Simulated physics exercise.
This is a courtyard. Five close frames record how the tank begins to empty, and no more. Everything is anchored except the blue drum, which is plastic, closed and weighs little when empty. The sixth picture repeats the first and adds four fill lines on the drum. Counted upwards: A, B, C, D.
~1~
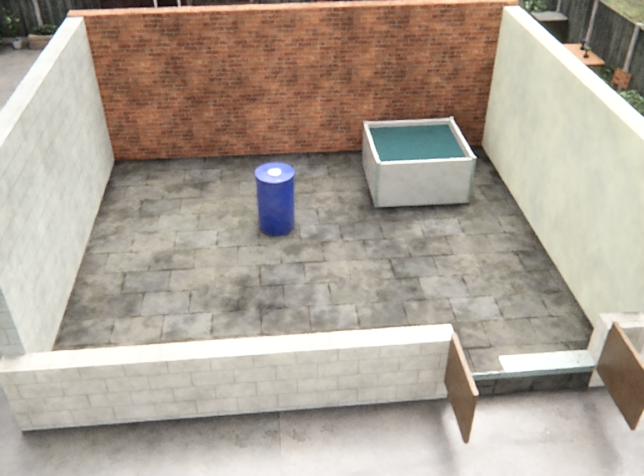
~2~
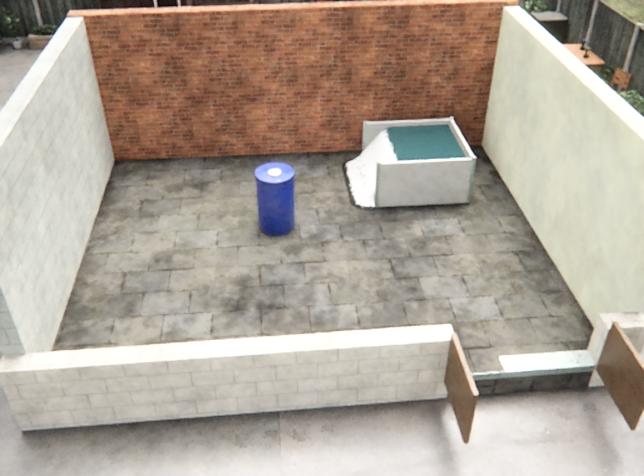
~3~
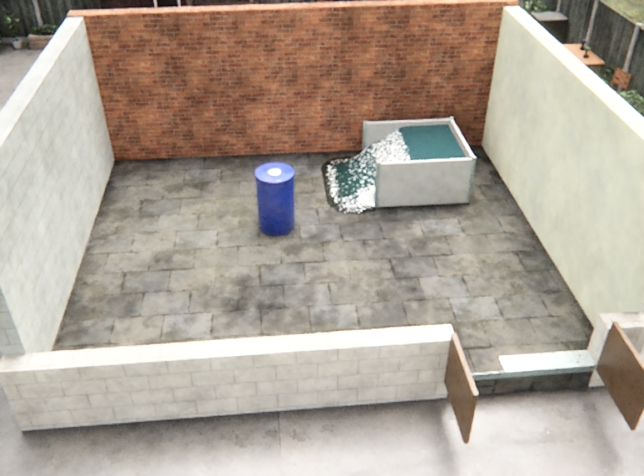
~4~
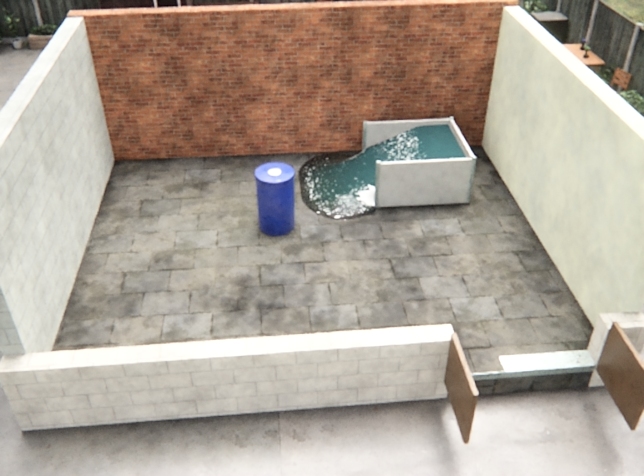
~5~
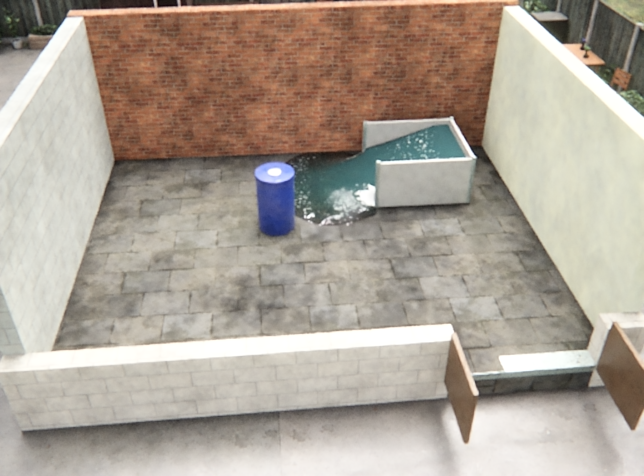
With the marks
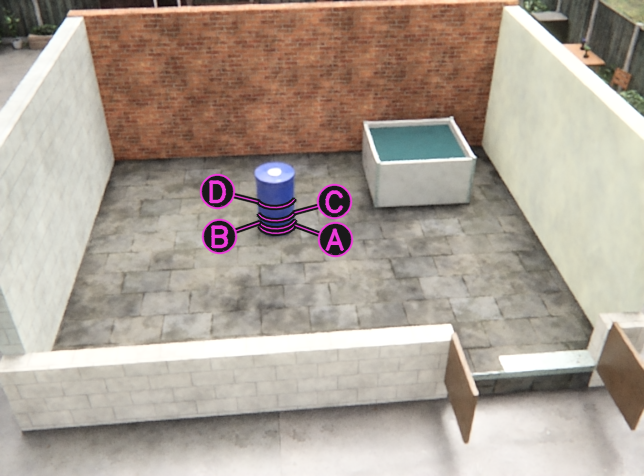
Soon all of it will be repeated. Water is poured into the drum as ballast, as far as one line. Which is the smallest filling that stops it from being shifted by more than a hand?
C will do.
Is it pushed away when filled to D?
No, that is safe.
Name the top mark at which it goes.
Here it is mark B.
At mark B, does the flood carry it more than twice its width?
No.
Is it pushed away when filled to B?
Yes, it does.
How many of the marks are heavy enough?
Two.
In magenta, A at (277, 233); B at (277, 228); C at (277, 220); D at (276, 207); from the bottom up A, B, C, D.
If A is chosen, it is pushed about 3 times its own width away.
If B is chosen, it is pushed about its own width away.
If C is chosen, it does not move.
If D is chosen, it does not move.
